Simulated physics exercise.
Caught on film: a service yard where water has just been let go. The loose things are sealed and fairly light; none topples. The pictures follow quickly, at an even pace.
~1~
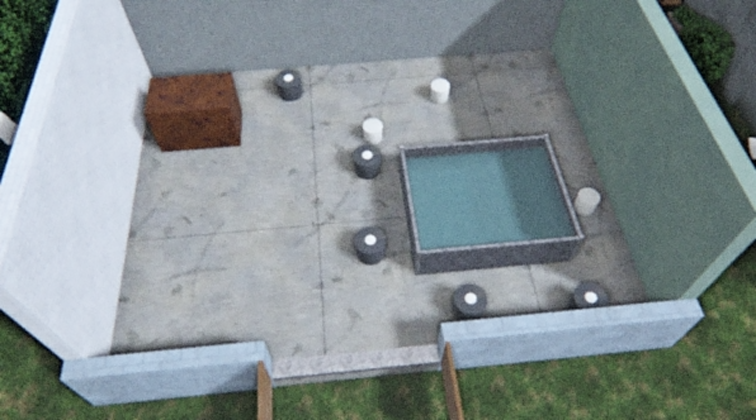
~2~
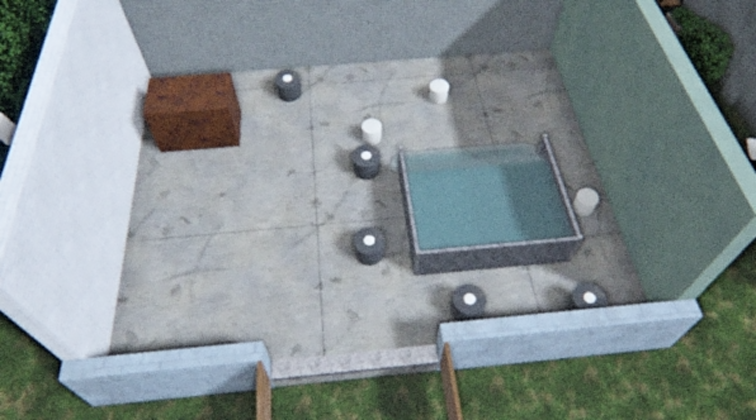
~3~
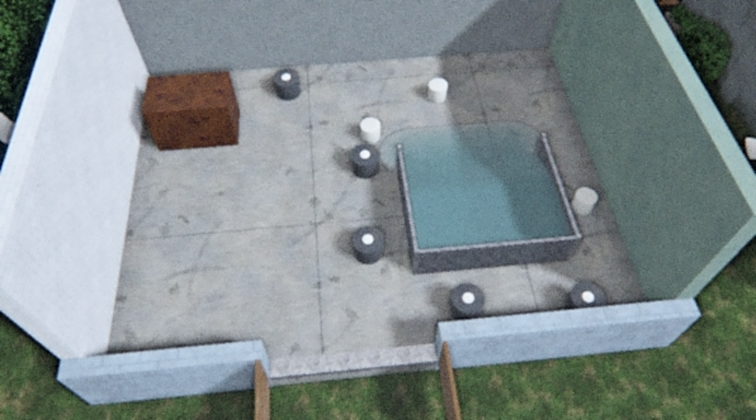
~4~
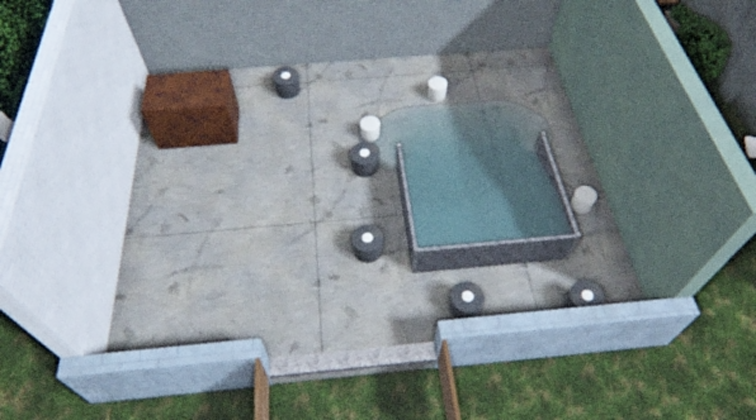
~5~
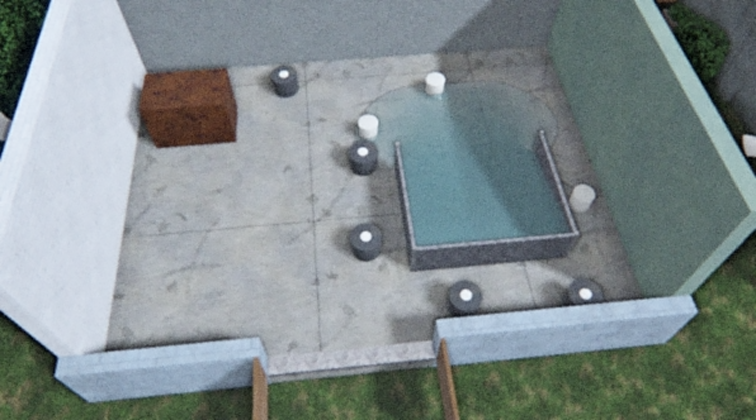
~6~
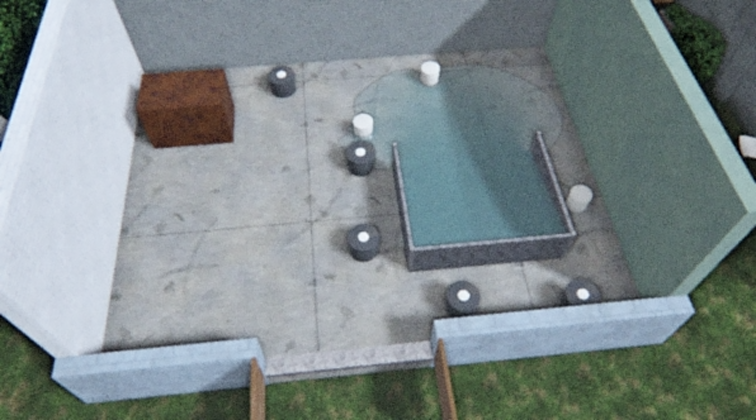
Water sits in a walled tank in a concrete yard dotted with dark and white pails, then slips out as the tank's far side disappears. It spreads in a widening, rounded sheet toward the back wall, reaching the nearby white pails, and the one at the back shifts slightly farther away and to the left.
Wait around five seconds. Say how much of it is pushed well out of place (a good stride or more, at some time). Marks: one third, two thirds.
Share: One to two thirds.
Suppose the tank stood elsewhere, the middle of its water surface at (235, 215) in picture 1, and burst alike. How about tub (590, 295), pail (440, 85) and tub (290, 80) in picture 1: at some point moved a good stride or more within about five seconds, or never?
One after the other: No, shifted that much, moved that far.
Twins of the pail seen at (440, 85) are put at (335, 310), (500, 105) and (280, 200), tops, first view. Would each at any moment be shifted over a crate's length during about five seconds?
In turn: Less than that, that far or more, under that.
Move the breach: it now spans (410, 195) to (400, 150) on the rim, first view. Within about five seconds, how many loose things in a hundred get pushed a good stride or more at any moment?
Close to 20 %.
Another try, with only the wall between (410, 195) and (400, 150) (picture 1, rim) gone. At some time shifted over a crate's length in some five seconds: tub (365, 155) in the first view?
My call: Pushed that far.
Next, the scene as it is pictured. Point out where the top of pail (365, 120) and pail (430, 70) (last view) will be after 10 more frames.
Close to (290, 92) and (412, 47).
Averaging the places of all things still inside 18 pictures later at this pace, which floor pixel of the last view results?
At about (392, 187).
A moment on, 1 of 8 are well off their spots; 1 afloat.
Next, 2 of 8 are well off their spots; 1 afloat.
Later, 3 of 8 are well off their spots; 2 afloat.
In the end, 4 of 8 are well off their spots, and 4 have been at some point; 2 afloat.
